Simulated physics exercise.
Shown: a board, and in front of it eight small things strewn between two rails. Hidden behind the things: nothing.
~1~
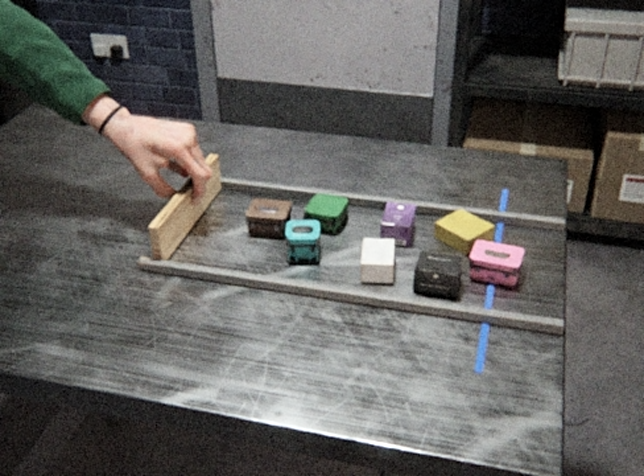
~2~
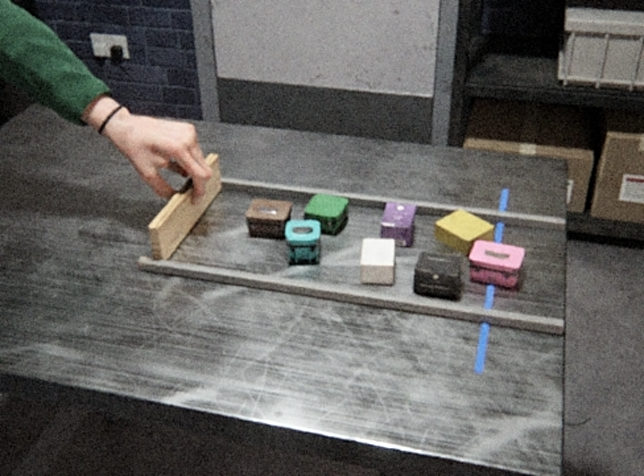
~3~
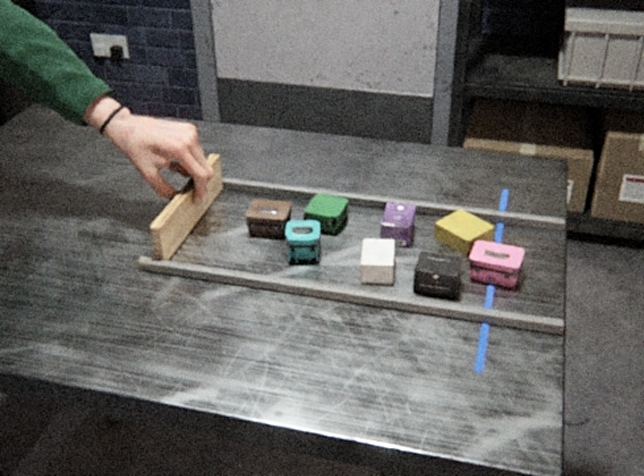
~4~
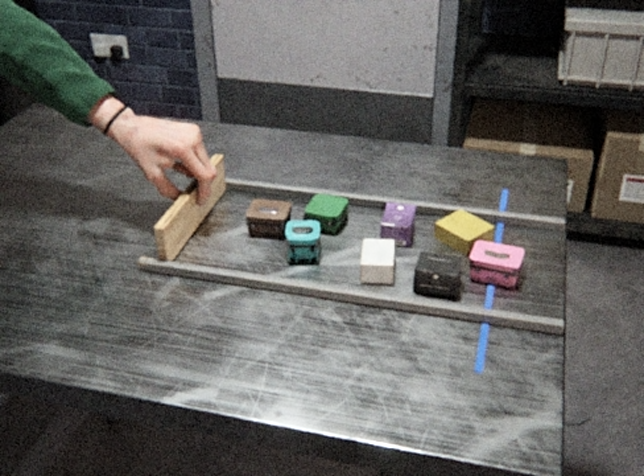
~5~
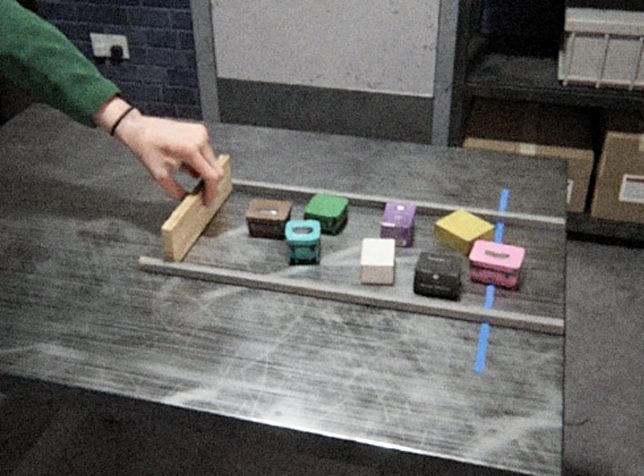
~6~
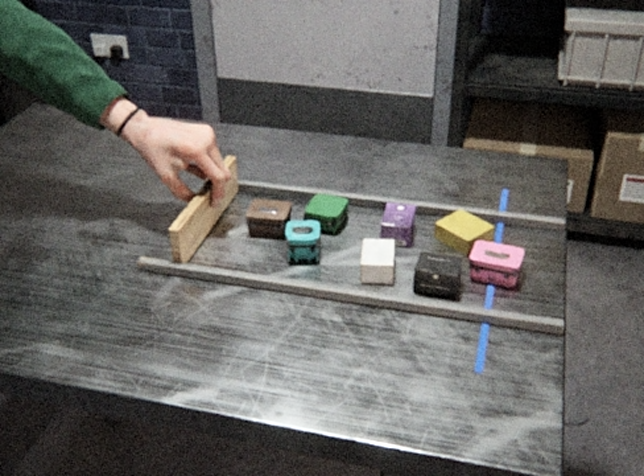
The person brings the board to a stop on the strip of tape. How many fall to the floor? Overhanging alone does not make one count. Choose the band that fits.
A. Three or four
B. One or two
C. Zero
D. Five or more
A.
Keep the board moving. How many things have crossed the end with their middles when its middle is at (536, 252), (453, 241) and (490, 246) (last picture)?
5, 0 and 3.
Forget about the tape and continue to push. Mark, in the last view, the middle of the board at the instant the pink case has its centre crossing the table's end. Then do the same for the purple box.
First one: Around (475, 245). Other one: Around (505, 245).
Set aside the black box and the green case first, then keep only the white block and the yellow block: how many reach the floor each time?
Try 1: 2; try 2: 0.
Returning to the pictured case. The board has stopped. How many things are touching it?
Well, it touches 3.
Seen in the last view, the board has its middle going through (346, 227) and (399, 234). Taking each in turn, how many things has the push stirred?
At the first point the count is 5, at the second it's 7.
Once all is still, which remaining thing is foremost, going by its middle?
Purple box.
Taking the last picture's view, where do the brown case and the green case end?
Result: One about (517, 253), other about (520, 227).
Soon after, none off yet; pink case at rest near (496, 265); yellow block at rest near (464, 232); black box at rest near (438, 275).
At rest, the number that fall off is three or four; fallen, black box, yellow block and pink case.
